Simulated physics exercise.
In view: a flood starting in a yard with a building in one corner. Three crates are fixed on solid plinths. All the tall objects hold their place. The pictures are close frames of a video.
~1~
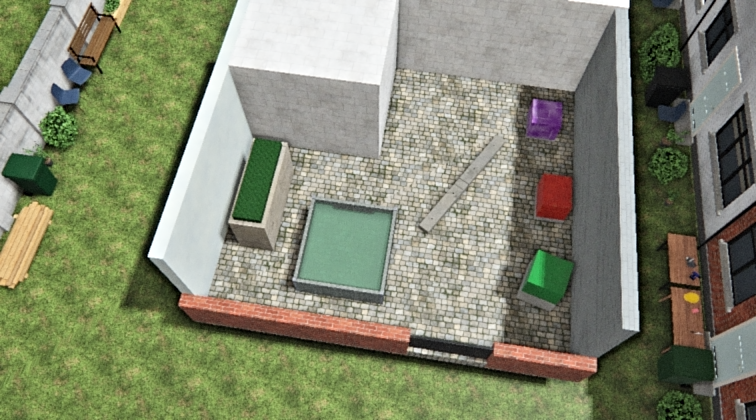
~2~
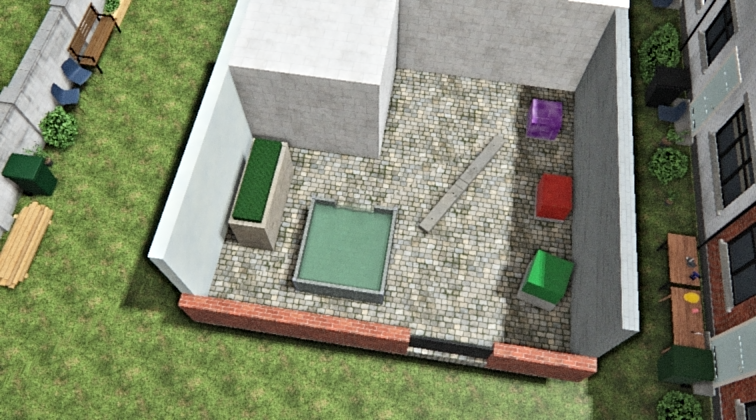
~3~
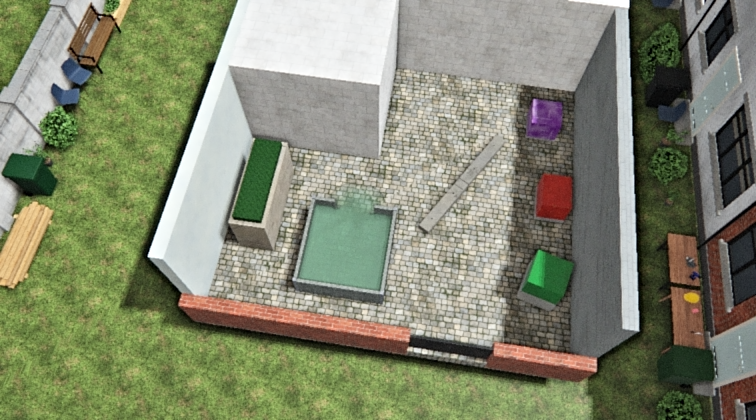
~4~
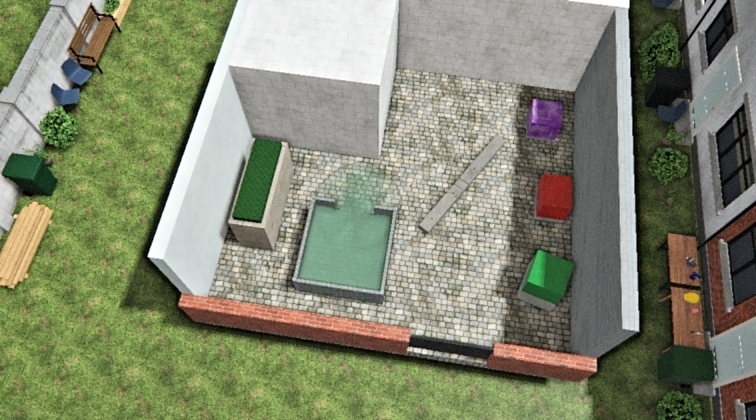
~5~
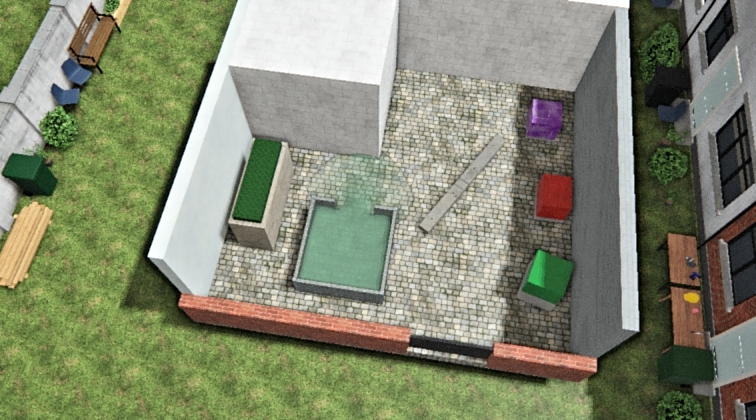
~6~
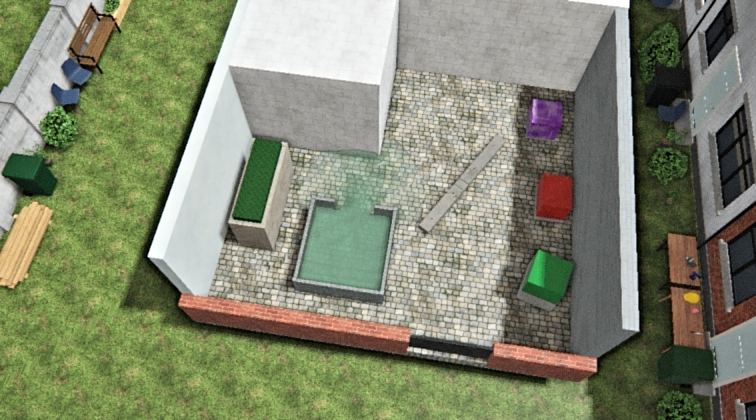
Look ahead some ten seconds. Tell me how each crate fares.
In the end: The green crate keeps dry; the red crate keeps dry; the purple crate is soaked.
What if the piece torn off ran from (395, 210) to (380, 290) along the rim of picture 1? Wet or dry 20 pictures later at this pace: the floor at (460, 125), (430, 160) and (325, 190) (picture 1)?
In turn: Awash, flooded, clear.
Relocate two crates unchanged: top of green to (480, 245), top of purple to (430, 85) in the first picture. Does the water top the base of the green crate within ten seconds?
The green crate stays dry.
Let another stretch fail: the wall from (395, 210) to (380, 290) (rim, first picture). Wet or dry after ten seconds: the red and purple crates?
Then: Red crate ends up wet, purple crate is soaked.
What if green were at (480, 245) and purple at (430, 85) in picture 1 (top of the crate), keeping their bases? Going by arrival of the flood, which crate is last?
The green-painted one.
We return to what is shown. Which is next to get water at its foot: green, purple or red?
First comes the purple one.
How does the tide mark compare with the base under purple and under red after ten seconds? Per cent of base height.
Near 240 and 70 in a hundred.
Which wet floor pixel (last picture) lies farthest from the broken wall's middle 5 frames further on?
I would point to (433, 100).
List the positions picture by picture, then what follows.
In the first frame, the water tank at (347, 245) is whole and still.
In the second frame, water pours out on the water tank's far side and has run to a hidden place.
In the third frame, the front is at (346, 188), out from the gap on the water tank's far side.
In the fourth frame, water pours out on the water tank's far side and has run to (370, 167).
In the fifth frame, the front is at (383, 156), out from the gap on the water tank's far side.
In the sixth frame, the front is at (389, 141), out from the gap on the water tank's far side.
A moment on, water covers 20 % of the floor; the green crate not reached, the red crate not reached, the purple crate not reached.
Next, water covers 35 % of the floor; the green crate not reached, the red crate not reached, the purple crate not reached.
Then, water covers 40 % of the floor; the green crate not reached, the red crate not reached, the purple crate water round its plinth.
Later, water covers 60 % of the floor; the green crate not reached, the red crate water round its plinth, the purple crate water round its plinth.
In the end, water covers 90 % of the floor; the green crate stayed above the water, the red crate stayed above the water, the purple crate was topped.
